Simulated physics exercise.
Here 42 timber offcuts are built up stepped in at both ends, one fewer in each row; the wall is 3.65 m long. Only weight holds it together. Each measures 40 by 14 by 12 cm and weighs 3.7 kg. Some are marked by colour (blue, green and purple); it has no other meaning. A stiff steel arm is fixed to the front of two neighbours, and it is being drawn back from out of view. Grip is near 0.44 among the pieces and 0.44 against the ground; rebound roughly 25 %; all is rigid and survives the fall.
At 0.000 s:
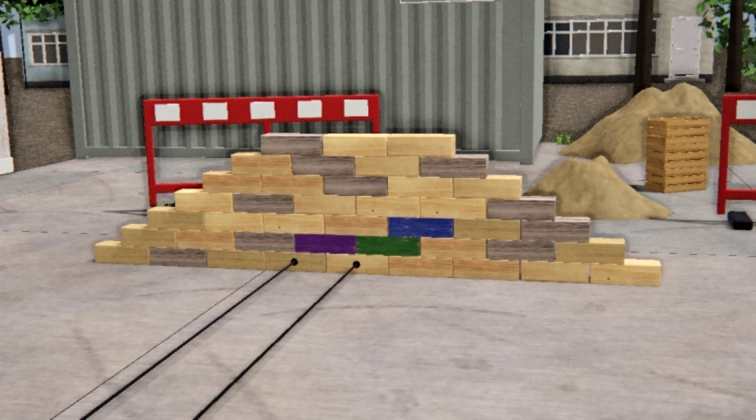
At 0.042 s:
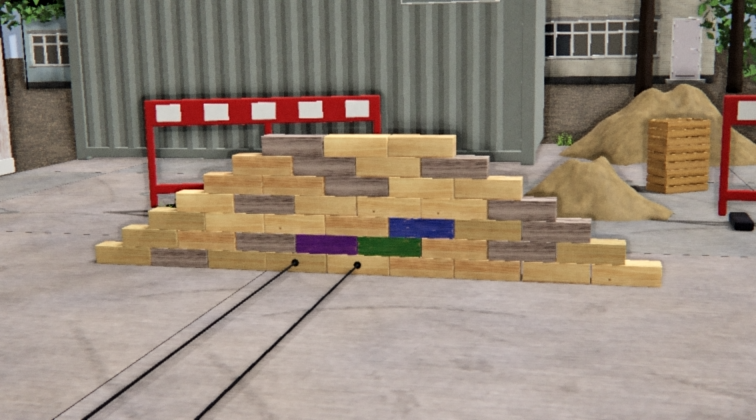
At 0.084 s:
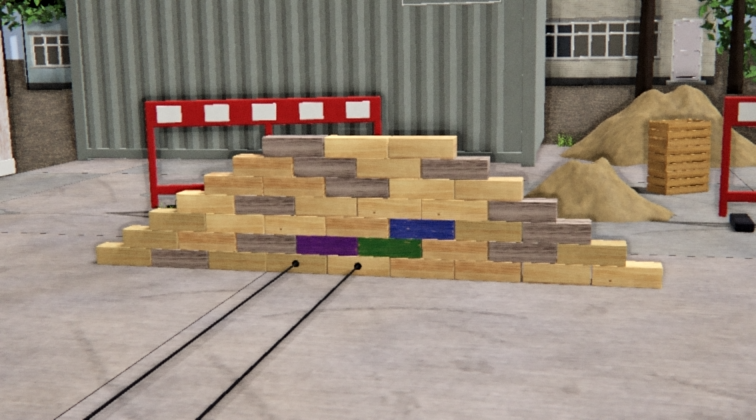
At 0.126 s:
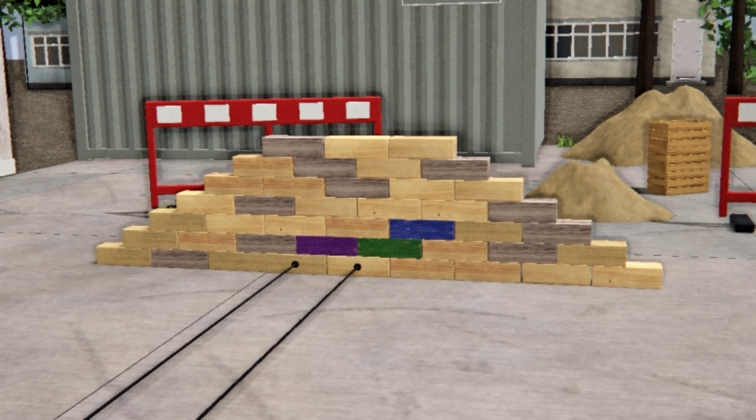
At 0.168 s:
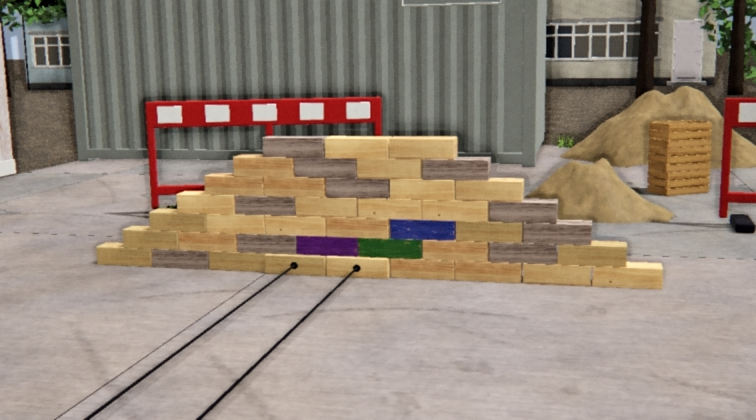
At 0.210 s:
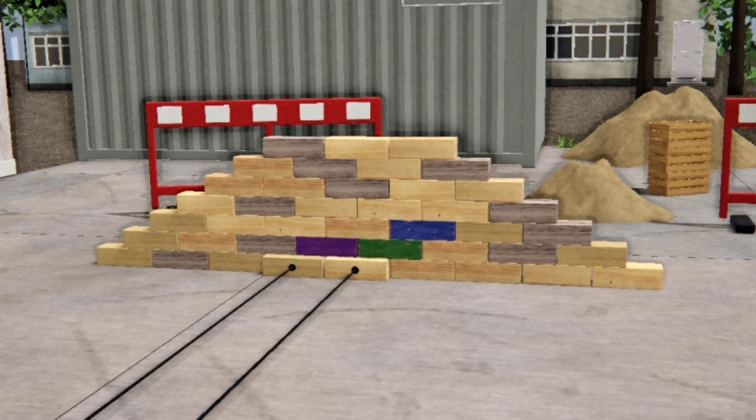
Two dark lines slowly drawing a pair of bottom-row blocks slightly forward from a stepped wooden wall in a yard.
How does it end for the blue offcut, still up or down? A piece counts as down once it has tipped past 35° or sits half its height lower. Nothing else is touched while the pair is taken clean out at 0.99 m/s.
It holds its level.
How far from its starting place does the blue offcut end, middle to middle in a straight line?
Some 0 cm.
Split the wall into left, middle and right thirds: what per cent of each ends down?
Left 0, middle 10, right 0 per cent.
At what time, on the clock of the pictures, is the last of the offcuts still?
Around 1.0 s.
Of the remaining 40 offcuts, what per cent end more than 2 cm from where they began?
Shifted: 30 per cent.
Around 0.28 s, none of the 40 other offcuts down, 11 disturbed; blue offcut unmoved; purple offcut displaced 31 mm.
Around 0.40 s, none of the 40 other offcuts down, 16 disturbed; blue offcut unmoved; purple offcut tipped 16°, 59 mm lower.
Around 0.62 s, 1 of the 40 other offcuts down; blue offcut unmoved; green offcut displaced 22 mm.
Finally (1.0 s), 1 of the 40 other offcuts down; blue offcut unmoved; green offcut displaced 22 mm; purple offcut 12 cm lower. Seen by the last camera, middles, blue offcut near (424, 228), green offcut near (392, 248).
